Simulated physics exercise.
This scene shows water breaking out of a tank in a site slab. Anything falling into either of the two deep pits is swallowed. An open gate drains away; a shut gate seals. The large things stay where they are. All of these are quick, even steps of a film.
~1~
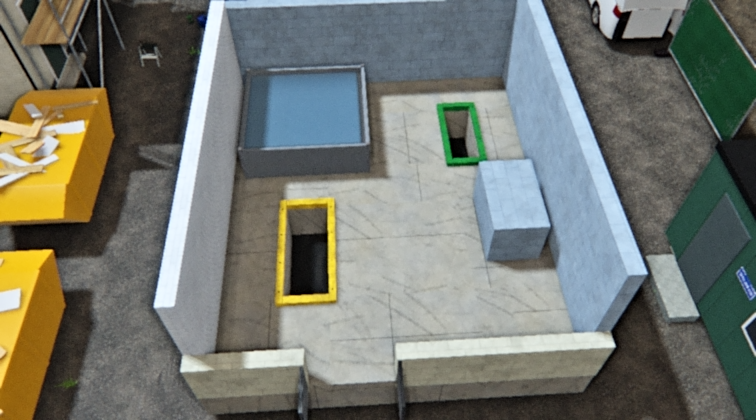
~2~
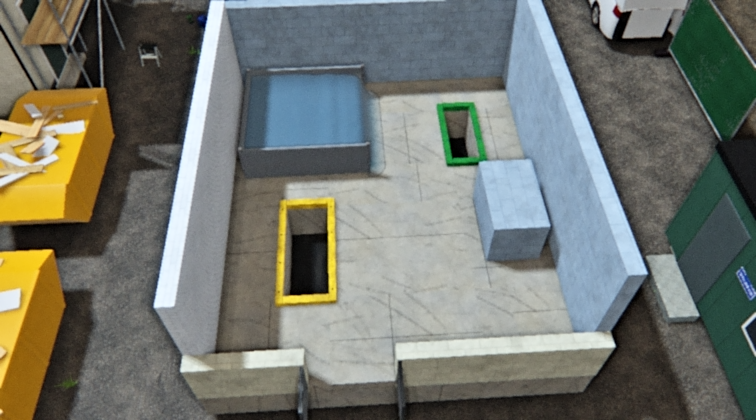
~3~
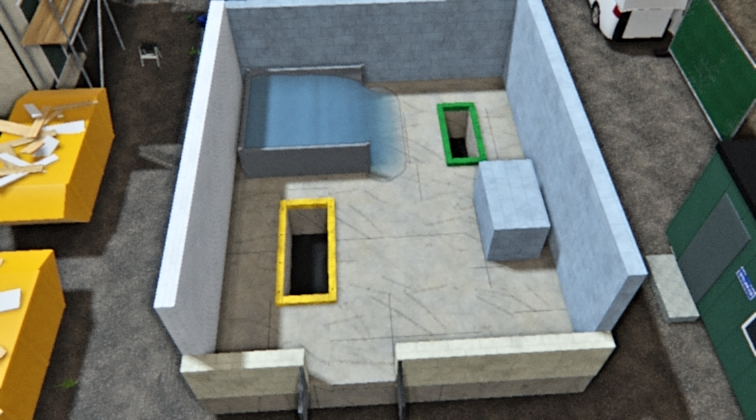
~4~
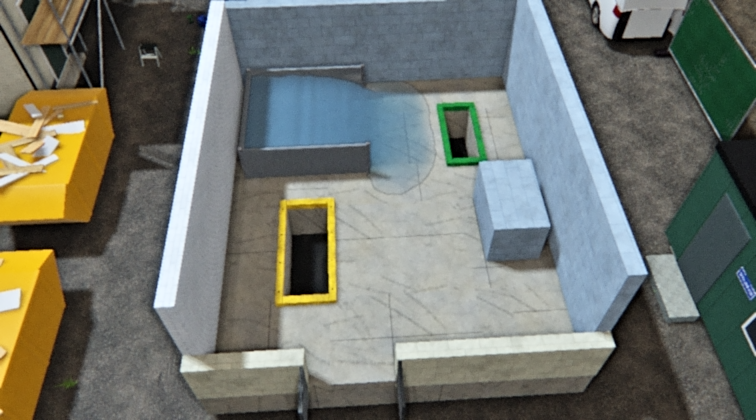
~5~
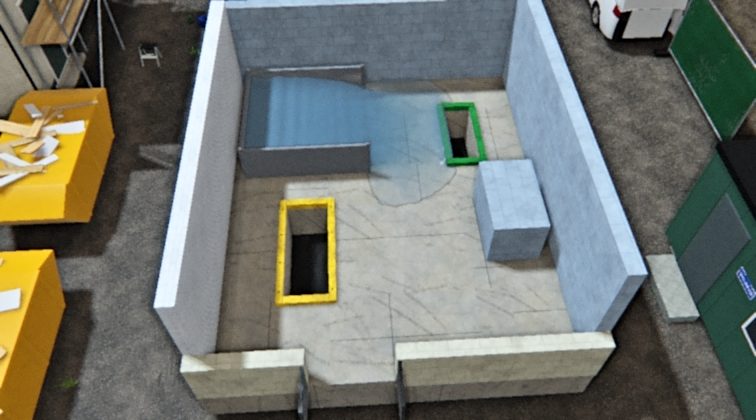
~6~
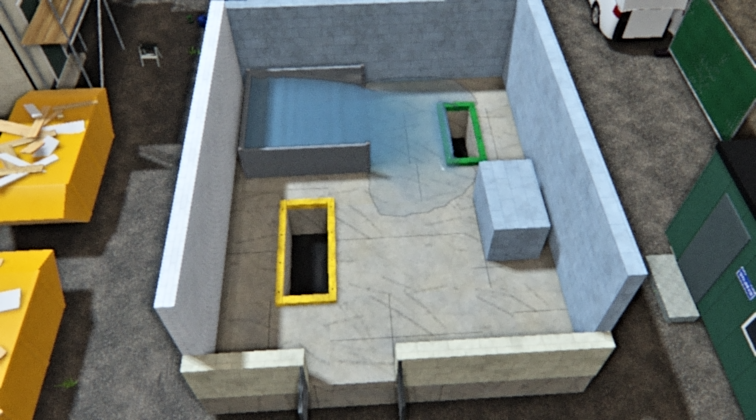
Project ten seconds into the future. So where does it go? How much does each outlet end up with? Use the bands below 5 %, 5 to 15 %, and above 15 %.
Once it settles, the gate ends up with 5 to 15 %, the yellow pit ends up with below 5 %, the green pit ends up with above 15 %.
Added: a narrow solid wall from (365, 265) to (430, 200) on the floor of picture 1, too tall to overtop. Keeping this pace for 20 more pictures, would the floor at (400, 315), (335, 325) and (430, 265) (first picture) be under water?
Taken in turn, the three points are soaked, unsoaked and soaked.
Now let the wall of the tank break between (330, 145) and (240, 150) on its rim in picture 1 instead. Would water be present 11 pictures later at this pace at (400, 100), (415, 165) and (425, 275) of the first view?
In the order asked: Out of reach, out of reach, sodden.
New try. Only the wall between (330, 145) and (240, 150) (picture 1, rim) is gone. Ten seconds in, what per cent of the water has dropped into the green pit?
I'd estimate the green pit takes around 0 percent.
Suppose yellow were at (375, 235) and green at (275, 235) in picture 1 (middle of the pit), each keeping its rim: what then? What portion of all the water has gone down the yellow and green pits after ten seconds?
Yellow: 8 %; green: 0 %.
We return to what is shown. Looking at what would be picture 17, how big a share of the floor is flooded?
I'd say 40 per cent.
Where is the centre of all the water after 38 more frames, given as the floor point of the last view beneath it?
Estimate: (408, 180).
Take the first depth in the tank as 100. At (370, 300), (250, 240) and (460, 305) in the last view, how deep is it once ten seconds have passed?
The depth comes out near 10, 10 and 6 per cent.
A moment on, water covers 30 % of the floor; the gate 0 %, the yellow pit 0 %, the green pit 10 %.
Next, water covers 40 % of the floor; the gate 0 %, the yellow pit 0 %, the green pit 19 %.
Then, water covers 60 % of the floor; the gate 0 %, the yellow pit 0 %, the green pit 27 %.
Later, water covers 80 % of the floor; the gate 2 %, the yellow pit 1 %, the green pit 30 %.
In the end, water covers 95 % of the floor; the gate 10 %, the yellow pit 1 %, the green pit 31 %.
